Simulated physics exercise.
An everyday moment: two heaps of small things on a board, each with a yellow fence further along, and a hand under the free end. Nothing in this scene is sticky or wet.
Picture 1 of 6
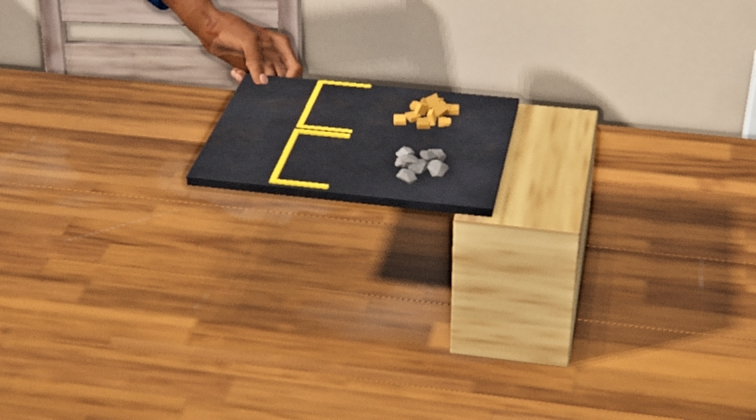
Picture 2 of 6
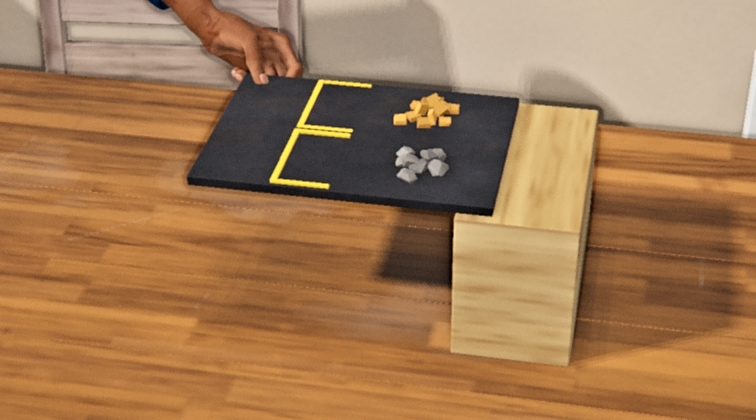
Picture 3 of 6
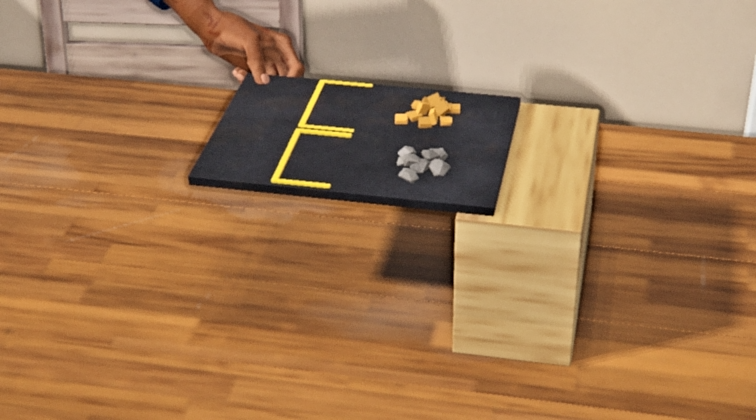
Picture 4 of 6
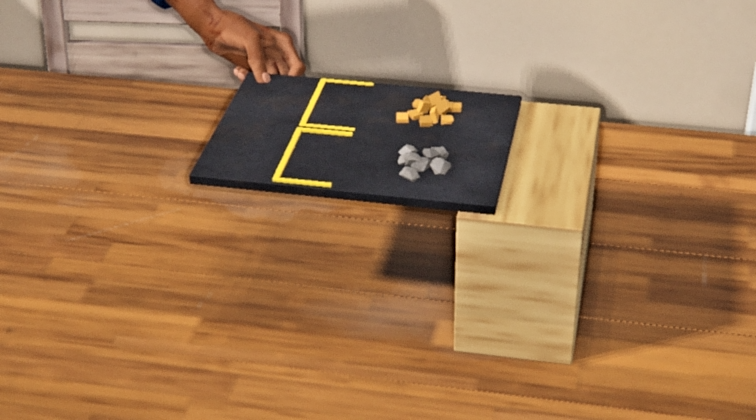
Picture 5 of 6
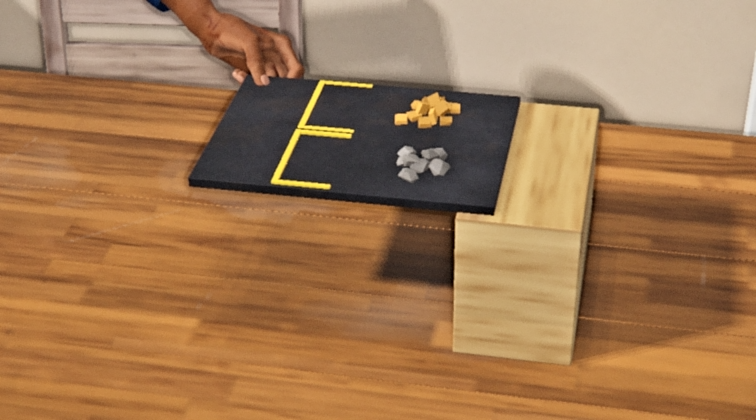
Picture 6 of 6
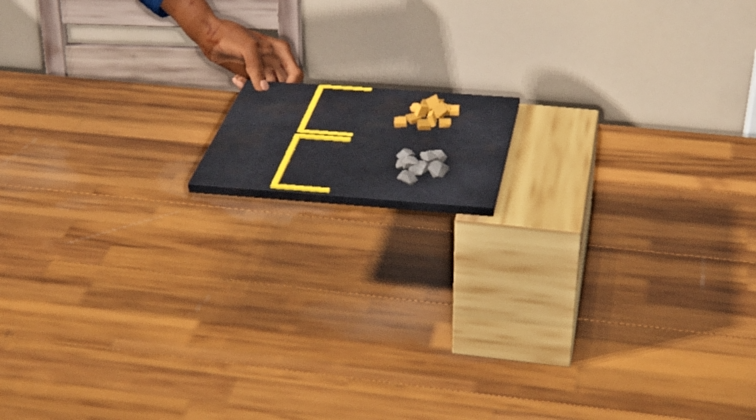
A hand holding a black board level against a wooden block, then lowering it very slightly, two small piles staying still.
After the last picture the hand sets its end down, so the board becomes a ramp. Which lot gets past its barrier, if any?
Well, the nearer lot clears it, and the farther lot clears it.
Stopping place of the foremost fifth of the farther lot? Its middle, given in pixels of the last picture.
Roughly at (253, 233) in the last picture.
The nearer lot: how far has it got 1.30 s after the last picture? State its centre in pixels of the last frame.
About (376, 202).
Then, 0.63 s after the last picture, board sloping at 15°; nearer lot where it was; farther lot where it was.
Then, 1.30 s after the last picture, board sloping at 31°; nearer lot a small part past its bar; farther lot on its way down.
Then, 2.10 s after the last picture, board resting at 38°; nearer lot all past its bar; farther lot all past its bar.
At rest, board resting at 38°; nearer lot all past its bar; farther lot all past its bar.
